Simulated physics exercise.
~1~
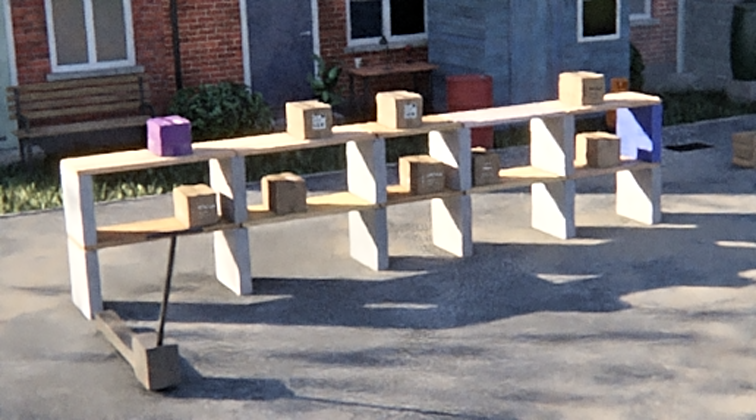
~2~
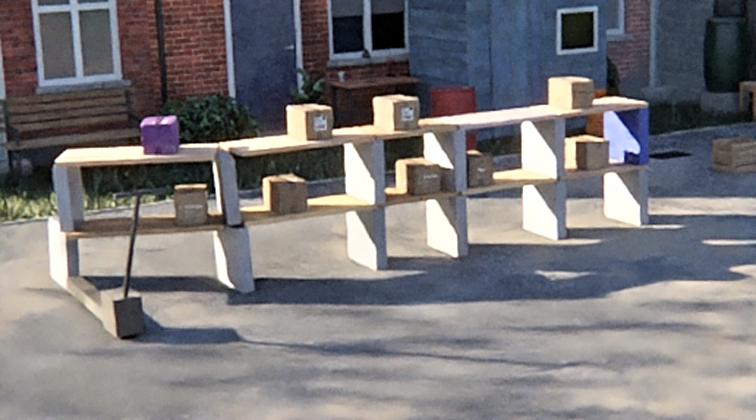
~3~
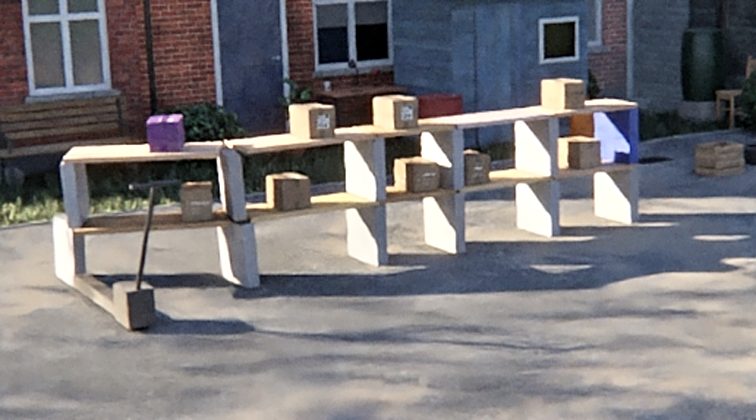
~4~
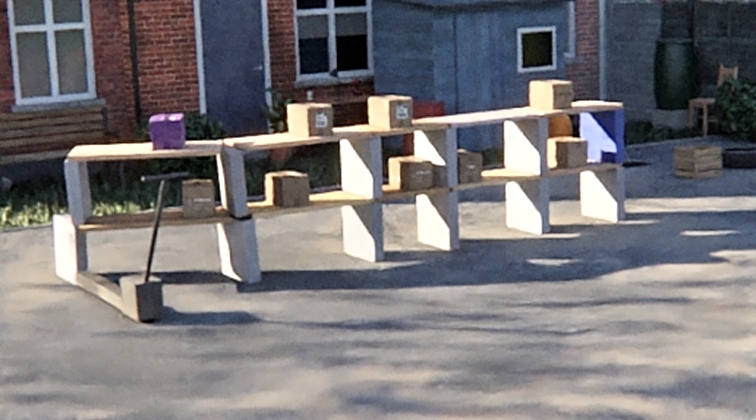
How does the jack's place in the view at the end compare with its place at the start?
At the end the jack sits a little higher and slightly farther left in the view than at the start, still by the foot of the shelf's left end.
